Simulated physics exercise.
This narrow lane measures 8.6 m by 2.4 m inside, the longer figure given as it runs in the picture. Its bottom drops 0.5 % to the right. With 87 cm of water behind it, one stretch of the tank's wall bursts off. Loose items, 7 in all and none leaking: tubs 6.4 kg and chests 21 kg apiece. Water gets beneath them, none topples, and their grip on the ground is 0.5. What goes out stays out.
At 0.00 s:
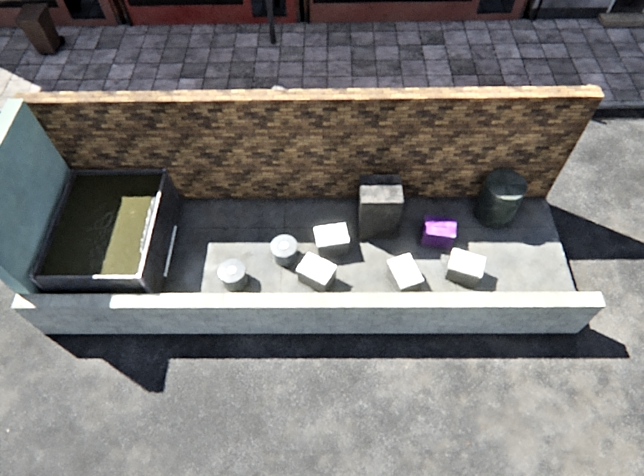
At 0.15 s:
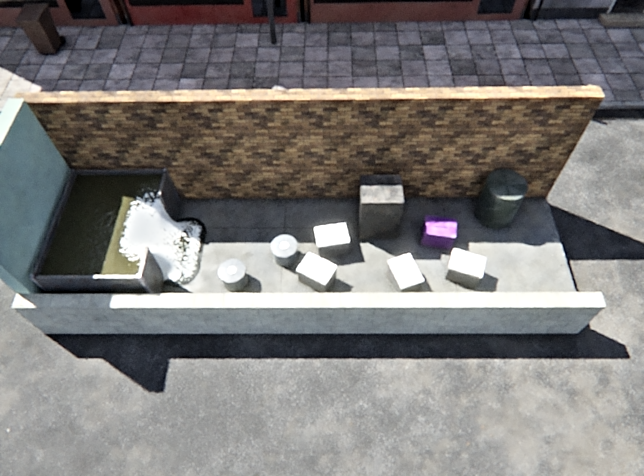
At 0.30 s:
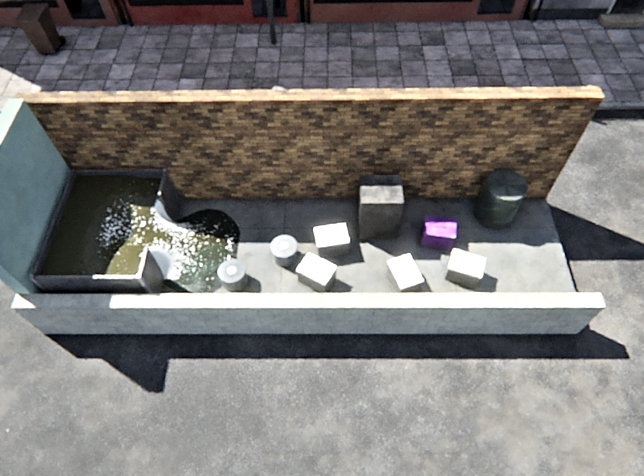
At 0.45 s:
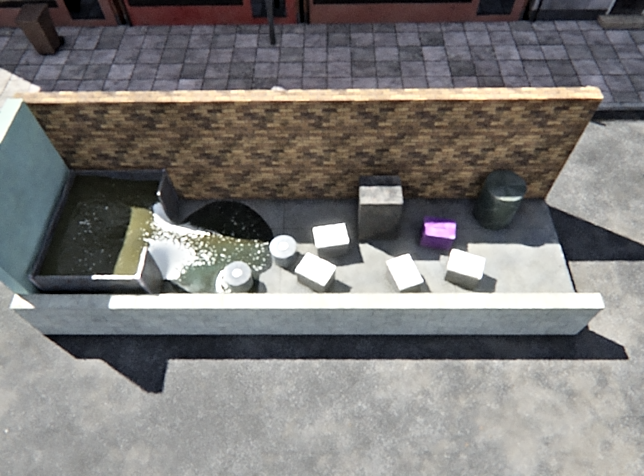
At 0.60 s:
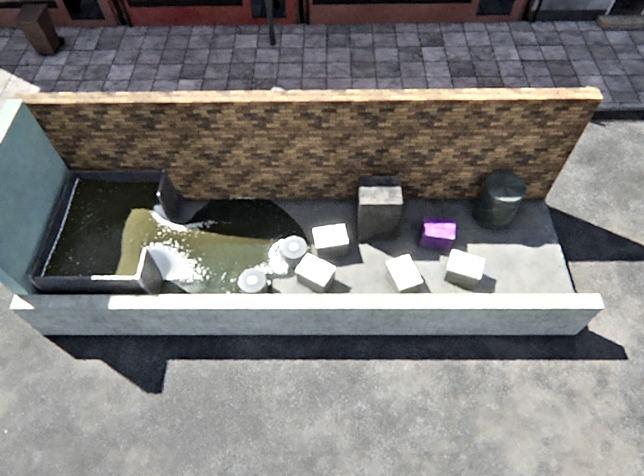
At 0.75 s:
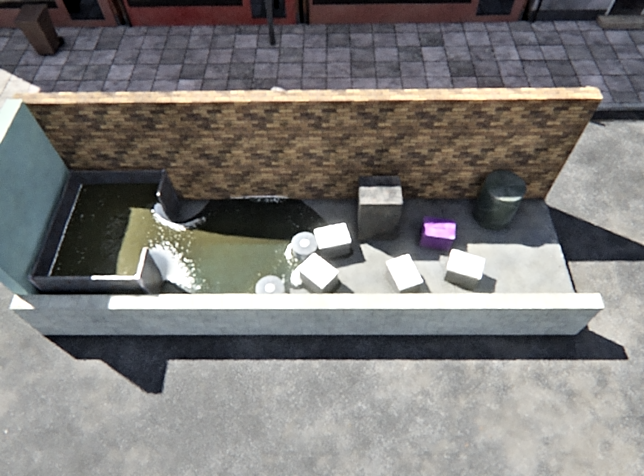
To begin with, murky water sits in a tank at the left end of a walled lane scattered with white tubs and chests and one purple chest. Part of the tank's wall gives way and foaming water pours out, spreading rightward and nudging two white tubs along, while the purple chest stays put.
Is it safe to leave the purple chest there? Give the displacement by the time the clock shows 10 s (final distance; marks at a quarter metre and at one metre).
Purple chest ends far away.
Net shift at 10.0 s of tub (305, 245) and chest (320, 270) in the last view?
In that order: Washed out, washed out.
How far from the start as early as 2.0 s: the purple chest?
Roughly 5 cm by then.
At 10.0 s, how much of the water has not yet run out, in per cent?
Some 46 per cent remains.
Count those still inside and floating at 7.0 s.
0 of them.
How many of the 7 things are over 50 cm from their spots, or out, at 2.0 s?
6 of them.
After 2.0 s the purple chest is near (441, 226), 0.0 m from its start, aground; 0 of 7 are out; 4 afloat.
After 4.5 s the purple chest has gone out; 7 of 7 are out; 0 afloat.
After 7.0 s the purple chest has gone out; 7 of 7 are out; 0 afloat.
After 10.0 s the purple chest has gone out; 7 of 7 are out; 0 afloat.
